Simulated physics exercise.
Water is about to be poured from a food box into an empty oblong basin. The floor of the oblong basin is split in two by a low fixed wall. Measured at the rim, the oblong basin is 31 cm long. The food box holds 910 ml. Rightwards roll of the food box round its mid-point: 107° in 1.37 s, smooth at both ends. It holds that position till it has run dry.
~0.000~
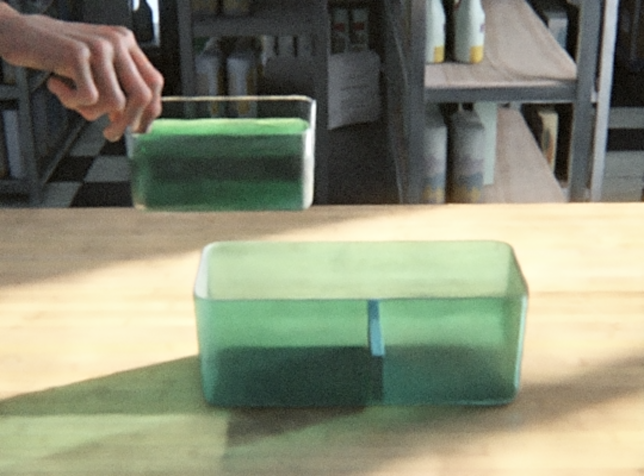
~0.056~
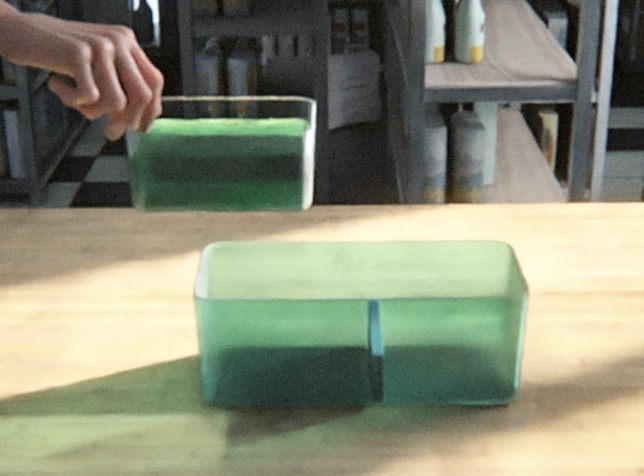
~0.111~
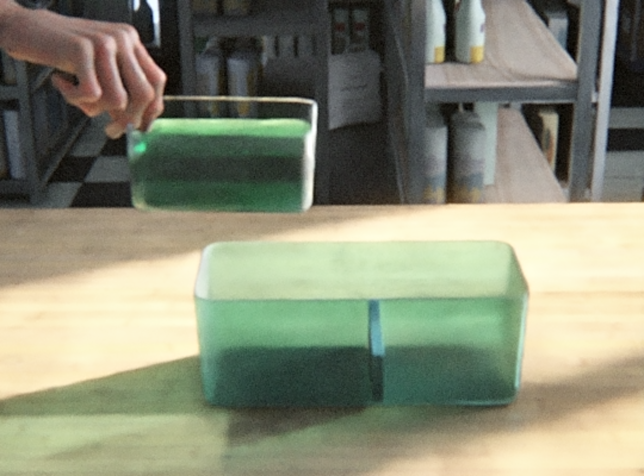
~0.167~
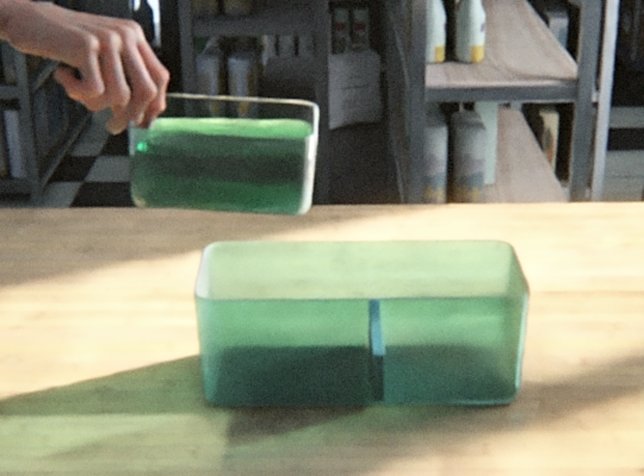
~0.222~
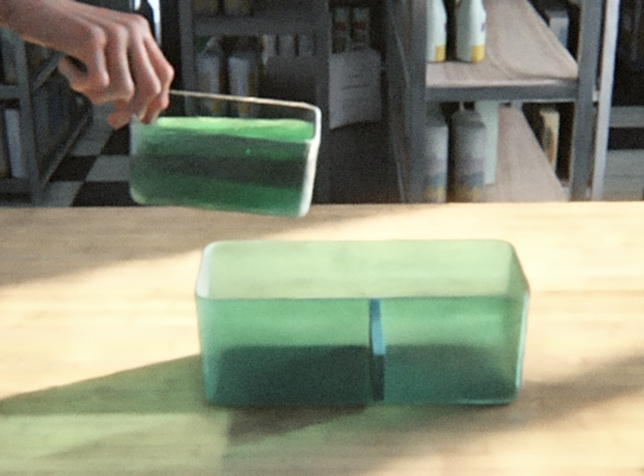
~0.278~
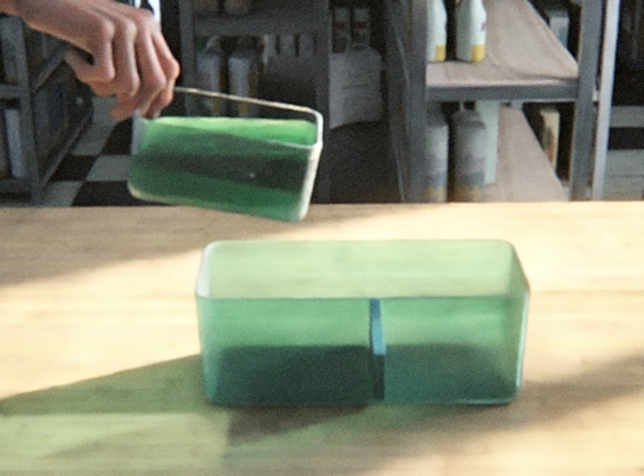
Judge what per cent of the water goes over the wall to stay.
52 percent, roughly.
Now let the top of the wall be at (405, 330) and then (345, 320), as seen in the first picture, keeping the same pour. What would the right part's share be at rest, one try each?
20 then 65 %.
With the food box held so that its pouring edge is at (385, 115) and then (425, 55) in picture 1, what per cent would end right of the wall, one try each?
About 75 %, then about 70 %.
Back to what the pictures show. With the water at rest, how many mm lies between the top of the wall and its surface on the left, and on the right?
About 32 mm left, about 20 mm right.
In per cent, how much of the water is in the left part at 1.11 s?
Around 28 in a hundred.
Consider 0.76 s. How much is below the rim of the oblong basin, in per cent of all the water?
Estimate - around 20 in a hundred parts.
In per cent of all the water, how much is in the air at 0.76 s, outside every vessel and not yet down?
Near 32 per cent at that time.
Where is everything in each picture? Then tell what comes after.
In the first picture, it leans 0°; its right rim is at (312, 117); the water meets the walls at (139, 136) and (310, 134); the oblong basin's rim runs from (199, 272) to (520, 269); the wall's top is at (375, 326).
In the second picture, it leans 0°; its right rim is at (313, 118); the water meets the walls at (139, 136) and (310, 134).
In the third picture, it leans 2°; its right rim is at (314, 120); the water meets the walls at (140, 135) and (312, 135).
In the fourth picture, it leans 4°; its right rim is at (315, 122); the water meets the walls at (140, 135) and (312, 136).
In the fifth picture, it leans 7°; its right rim is at (317, 126); the water meets the walls at (142, 133) and (314, 135).
In the sixth picture, it leans 11°; its right rim is at (319, 132); the water meets the walls at (142, 133) and (316, 135).
By 0.76 s the tilt is 62° and 49 per cent is still to pour, 2 is left of the wall and 17 right of it.
By 1.11 s the tilt is 97° and 9 per cent is still to pour, 28 is left of the wall and 52 right of it.
By 1.47 s the tilt is 107° and 0 per cent is still to pour, 41 is left of the wall and 52 right of it.
By 1.87 s the tilt is 107° and 0 per cent is still to pour, 41 is left of the wall and 52 right of it.
At rest 41 per cent lies left of the wall, 52 right of it and 7 outside.
